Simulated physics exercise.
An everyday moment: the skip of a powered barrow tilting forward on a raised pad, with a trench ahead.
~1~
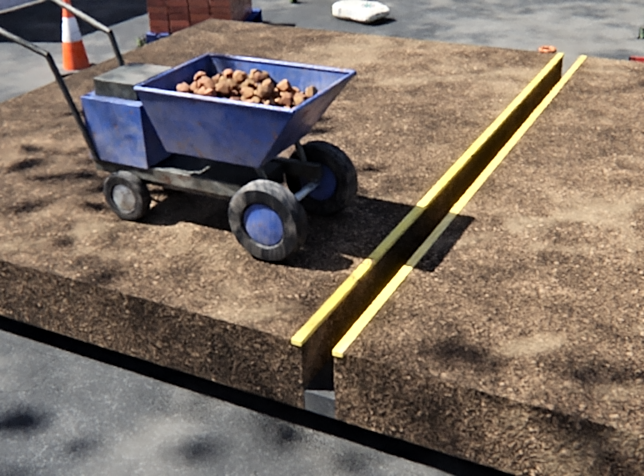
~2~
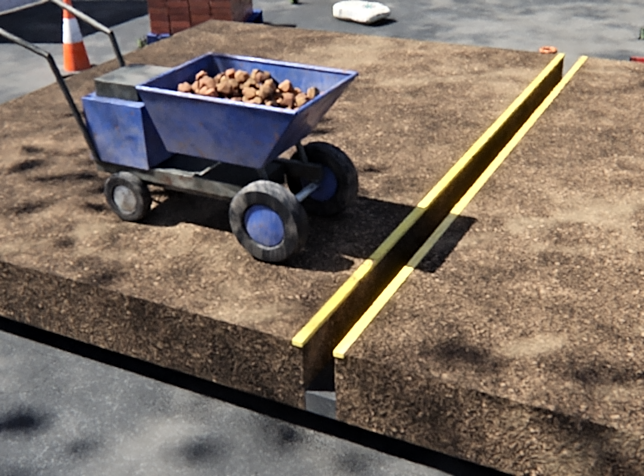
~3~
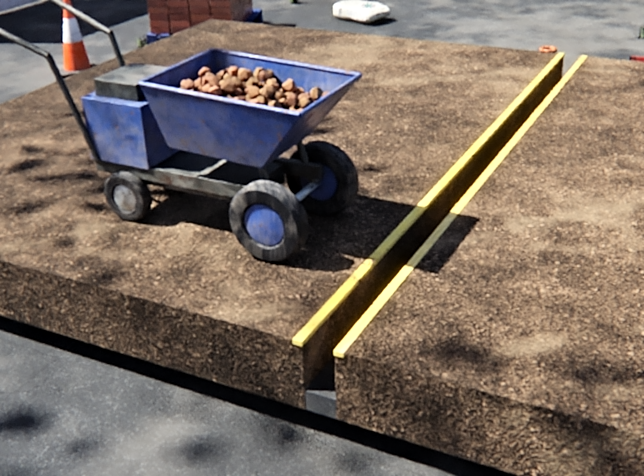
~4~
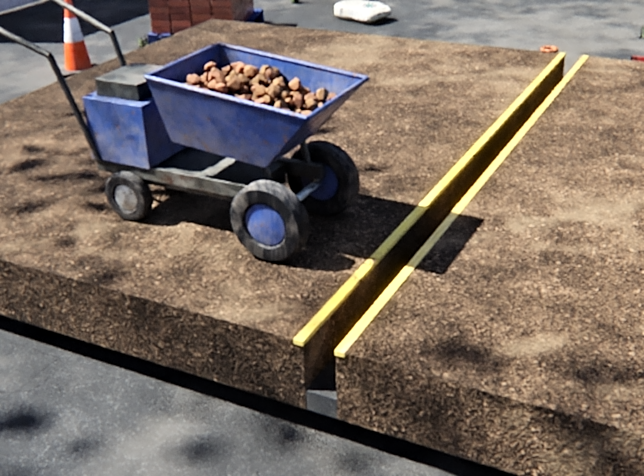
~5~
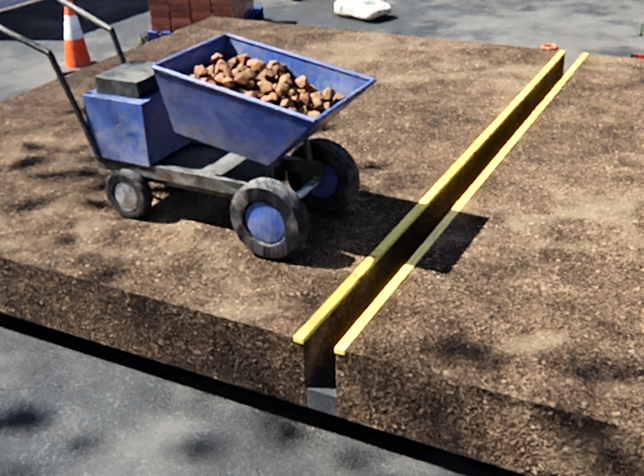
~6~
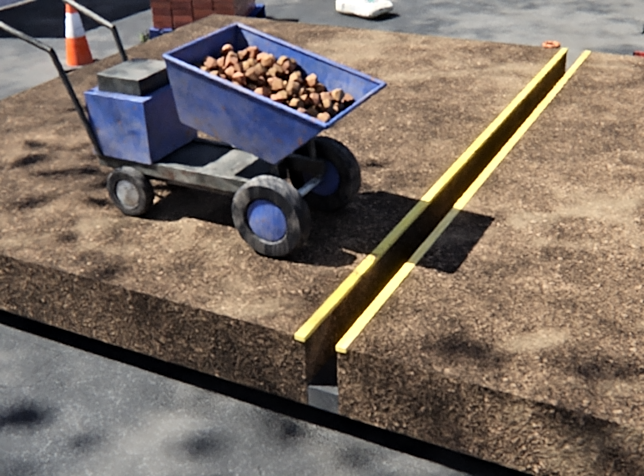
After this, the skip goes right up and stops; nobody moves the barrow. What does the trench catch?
The trench takes only the smaller part.
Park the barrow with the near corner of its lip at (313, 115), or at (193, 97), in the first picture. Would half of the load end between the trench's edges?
First below a half, then less than half.
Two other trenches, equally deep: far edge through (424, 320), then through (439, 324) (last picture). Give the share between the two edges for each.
Near 90 % and 100 %.
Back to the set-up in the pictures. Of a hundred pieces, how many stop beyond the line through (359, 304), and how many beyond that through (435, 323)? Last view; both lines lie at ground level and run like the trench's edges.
About 70 and 30 per cent.
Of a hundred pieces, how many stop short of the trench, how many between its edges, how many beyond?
In per cent, short 0, between 0 and beyond 70.
Soon, skip tipped steeply; all in the skip.
A while on, skip tipped right over; most in the skip; a small part beyond it; a stray few falling.
Towards the end, skip tipped right over; about a third in the skip; a stray few in or heaped over the trench; about two thirds beyond it.
Finally, skip tipped right over; about a quarter in the skip; a stray few in or heaped over the trench; about two thirds beyond it.
